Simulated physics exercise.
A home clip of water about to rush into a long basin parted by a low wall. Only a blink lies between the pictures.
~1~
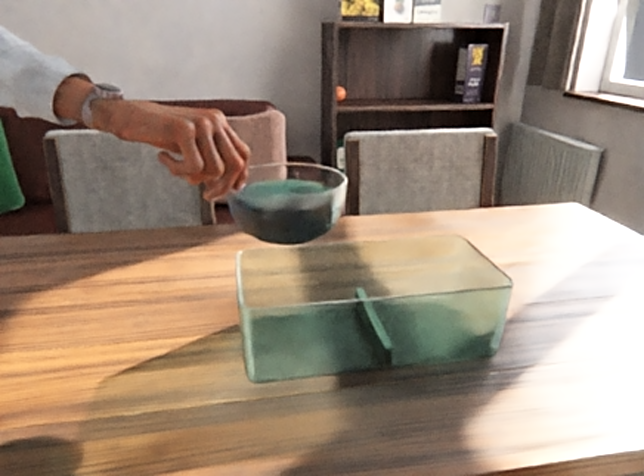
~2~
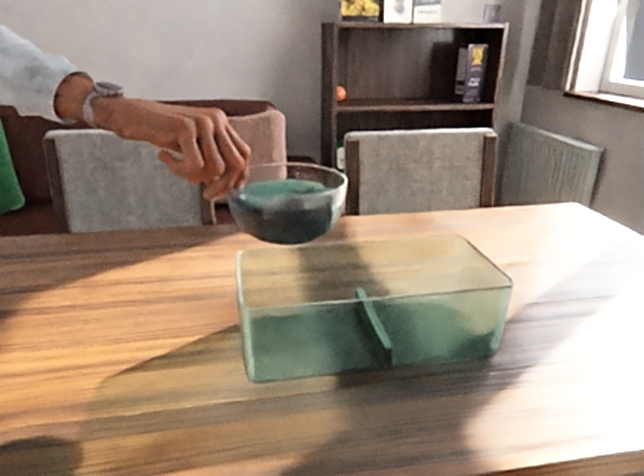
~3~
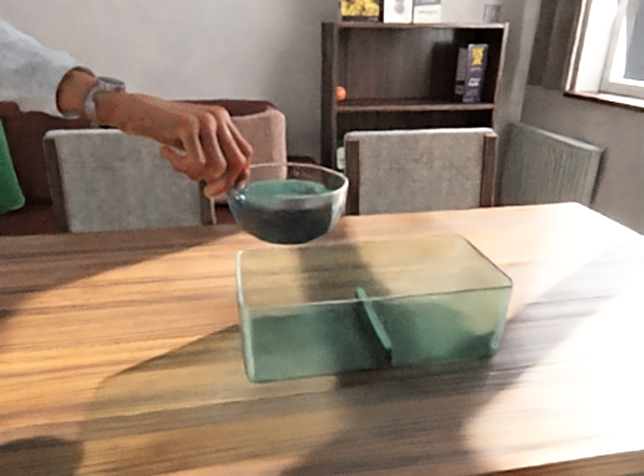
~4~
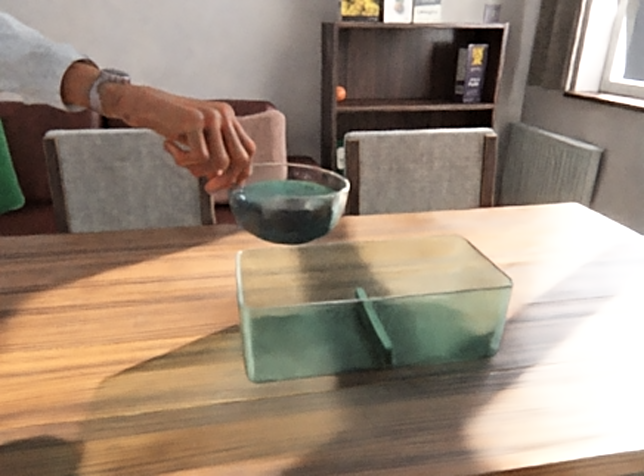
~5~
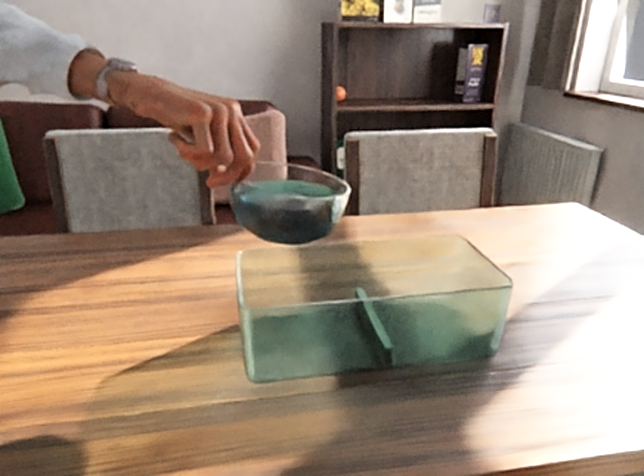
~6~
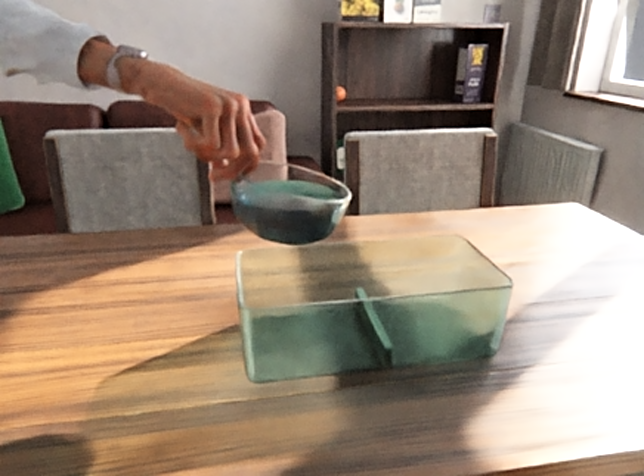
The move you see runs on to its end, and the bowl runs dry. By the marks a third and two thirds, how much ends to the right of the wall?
In the end from a third to two thirds is right of the wall.
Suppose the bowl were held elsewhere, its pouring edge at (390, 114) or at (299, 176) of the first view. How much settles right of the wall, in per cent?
In turn 80 and 15 in a hundred.
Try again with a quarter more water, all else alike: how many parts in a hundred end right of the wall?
Close to 55 per cent.
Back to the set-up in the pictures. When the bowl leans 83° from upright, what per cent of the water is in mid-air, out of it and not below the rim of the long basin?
Near 30 %.
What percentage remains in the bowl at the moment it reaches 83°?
About 35 per cent.
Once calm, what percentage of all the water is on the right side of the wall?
Close to 45 per cent.
A moment on, the tilt is 83° and 34 per cent is still to pour, 12 is left of the wall and 22 right of it.
Next, the tilt is 119° and 0 per cent is still to pour, 54 is left of the wall and 44 right of it.
Then the tilt is 121° and 0 per cent is still to pour, 54 is left of the wall and 45 right of it.
Later the tilt is 121° and 0 per cent is still to pour, 54 is left of the wall and 45 right of it.
In the end 54 per cent lies left of the wall, 45 right of it and 1 outside.
